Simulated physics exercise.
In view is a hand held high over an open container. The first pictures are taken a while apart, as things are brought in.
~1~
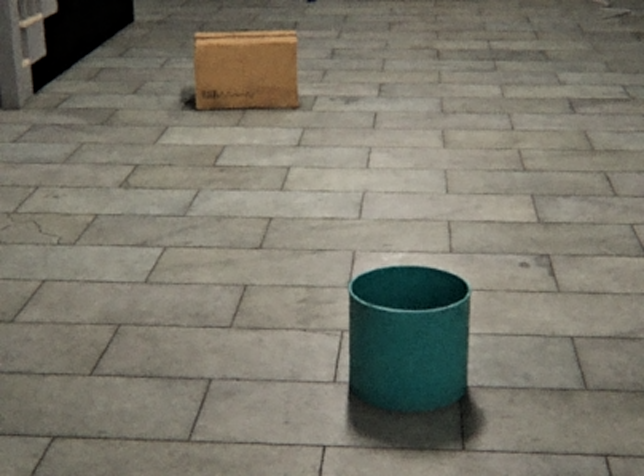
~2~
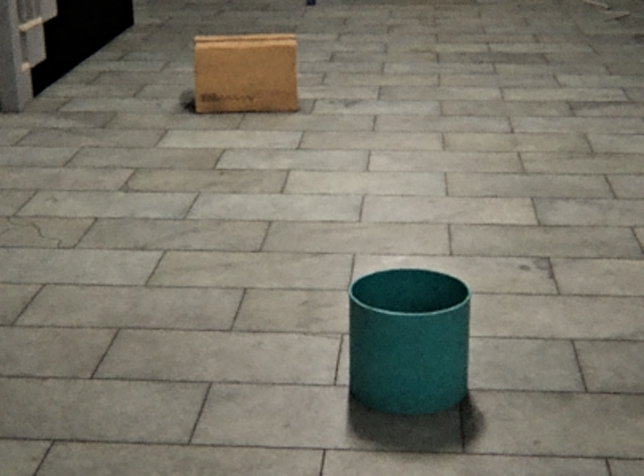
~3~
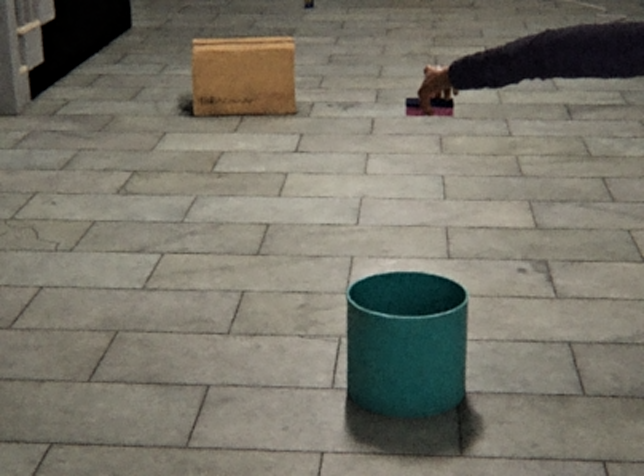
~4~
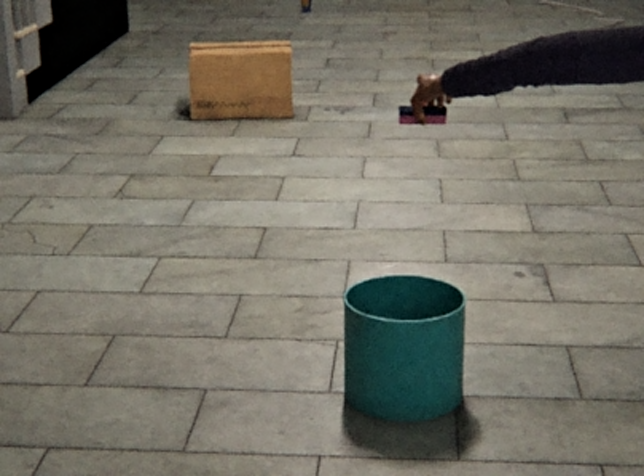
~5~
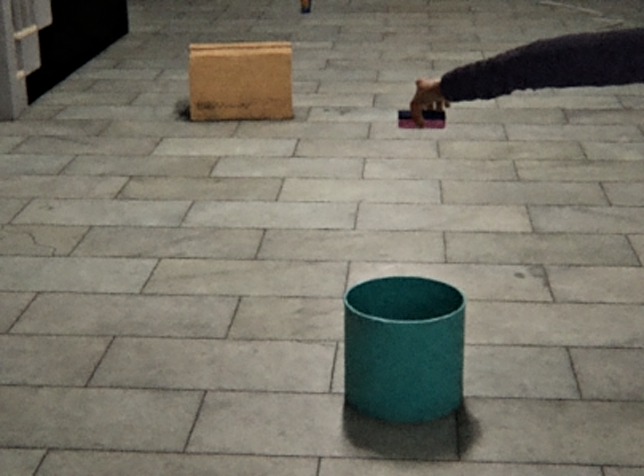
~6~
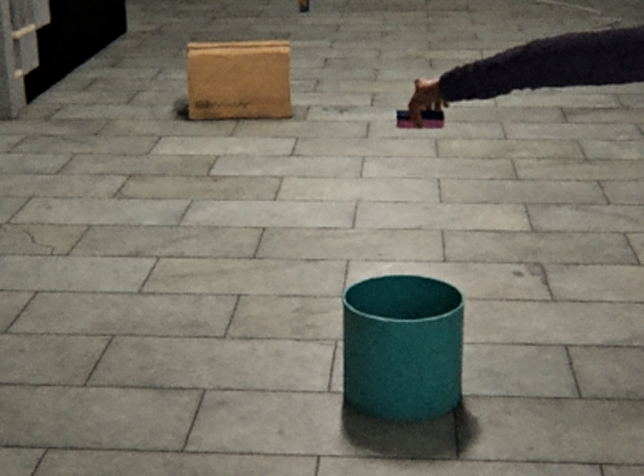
A teal, open-topped bin stands right of centre in the foreground on a grey tiled floor, seen from slightly above, with a tan cardboard box farther back on the left beside a dark opening. A dark-sleeved arm comes in from the right, its hand gripping a small pink and dark object beyond the bin. The hand shifts slightly left and down, then stays nearly still, as the view drifts very slightly.
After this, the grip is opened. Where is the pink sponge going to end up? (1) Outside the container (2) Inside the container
2.
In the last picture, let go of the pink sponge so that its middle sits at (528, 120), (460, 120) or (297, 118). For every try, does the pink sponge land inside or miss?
On the first try it falls outside, on the second it lands in it, on the third it falls outside.
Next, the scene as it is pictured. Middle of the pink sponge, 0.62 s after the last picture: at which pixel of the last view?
It should be close to (416, 362).
Then, 0.28 s later than the last frame, pink sponge dropping near (418, 241).
Then, 0.62 s later than the last frame, pink sponge dropping near (416, 362).
Then, 0.82 s later than the last frame, pink sponge dropping near (415, 373).
When it is over, the pink sponge is caught, near (415, 385).
